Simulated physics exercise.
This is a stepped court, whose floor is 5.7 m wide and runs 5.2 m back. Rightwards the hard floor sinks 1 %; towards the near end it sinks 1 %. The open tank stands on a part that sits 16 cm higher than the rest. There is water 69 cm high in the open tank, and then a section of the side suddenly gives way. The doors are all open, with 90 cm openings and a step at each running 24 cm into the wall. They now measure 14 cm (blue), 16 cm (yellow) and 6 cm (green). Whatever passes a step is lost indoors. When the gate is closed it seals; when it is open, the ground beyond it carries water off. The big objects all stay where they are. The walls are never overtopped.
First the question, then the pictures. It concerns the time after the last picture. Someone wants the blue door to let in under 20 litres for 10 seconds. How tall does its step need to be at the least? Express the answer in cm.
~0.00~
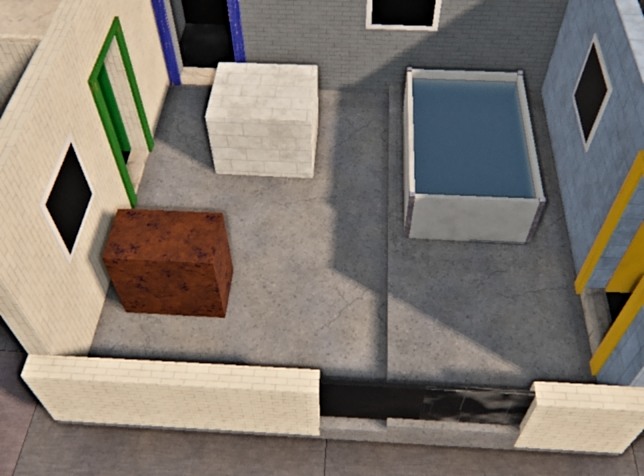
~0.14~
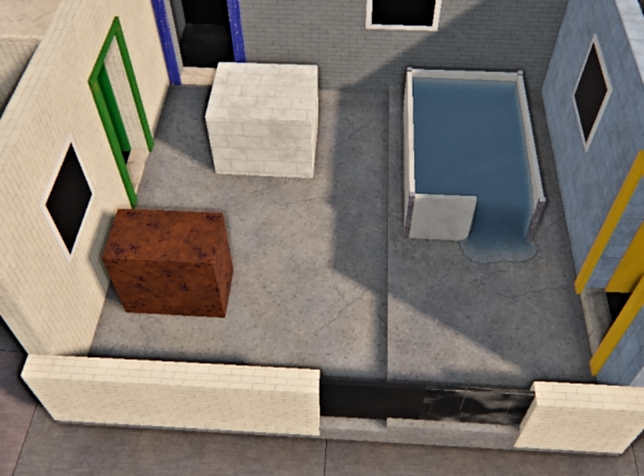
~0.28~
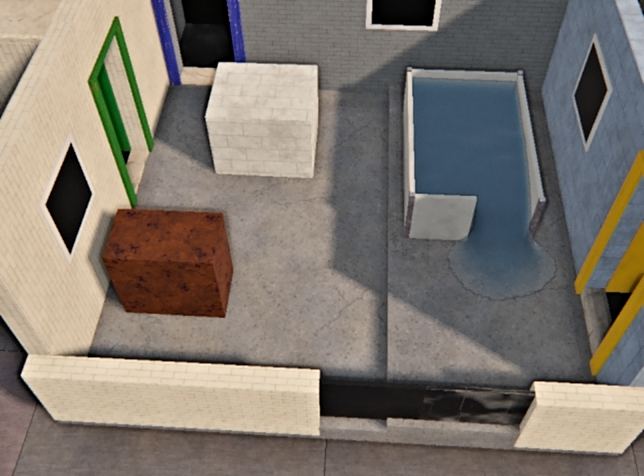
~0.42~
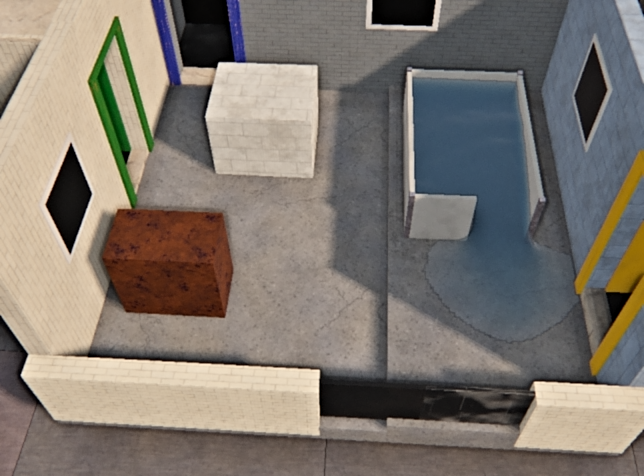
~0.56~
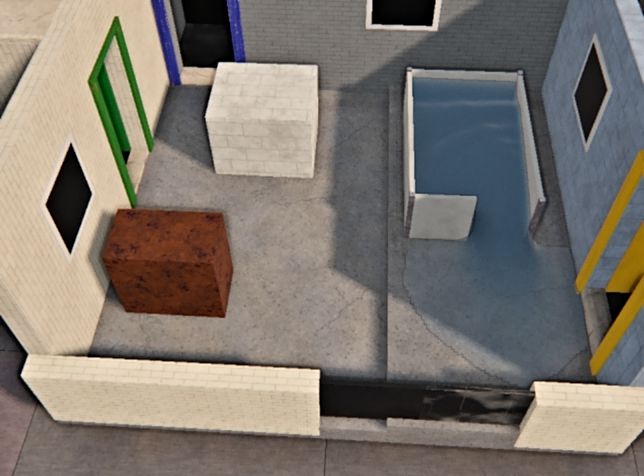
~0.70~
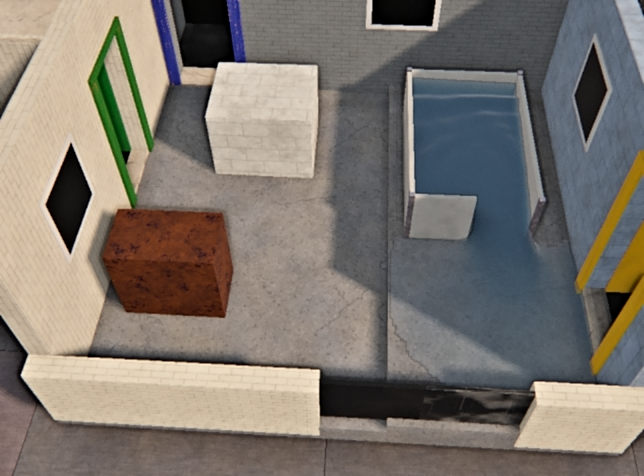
It would need to be roughly 6.5 cm high.
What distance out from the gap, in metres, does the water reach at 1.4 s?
Distance from gap: Approx. 3.0 m.
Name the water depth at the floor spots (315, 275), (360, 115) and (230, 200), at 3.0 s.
Roughly 2, 0 and 0 cm, in turn.
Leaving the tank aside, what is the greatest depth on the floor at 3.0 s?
It gets to close to 32 centimetres there.
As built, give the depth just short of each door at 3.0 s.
The blue door has 0 cm, the yellow door 24 cm and the green door 0 cm.
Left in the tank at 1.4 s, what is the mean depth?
Roughly 50 cm on average.
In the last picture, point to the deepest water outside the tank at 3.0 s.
Check close to (577, 415).
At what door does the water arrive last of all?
Blue.
After 1.4 s water covers 20 % of the floor, deepest (50 cm) near (594, 416); it has not reached the blue door.
After 3.0 s water covers 45 % of the floor, deepest (32 cm) near (577, 415); it has not reached the blue door.
After 10.0 s water covers 95 % of the floor, deepest (14 cm) near (378, 123); 8 cm at the blue door, 0 litres in over its 14 cm step.
At the blue door as built, the water arrived by 5.4 s and peaked near 11 cm at 6.2 s.
Run again over the same 10 s with other heights there, 34 litres in over 5.5 cm, 12 litres over 7.5 cm. The limit of 20 litres is kept from about 6.5 cm up.
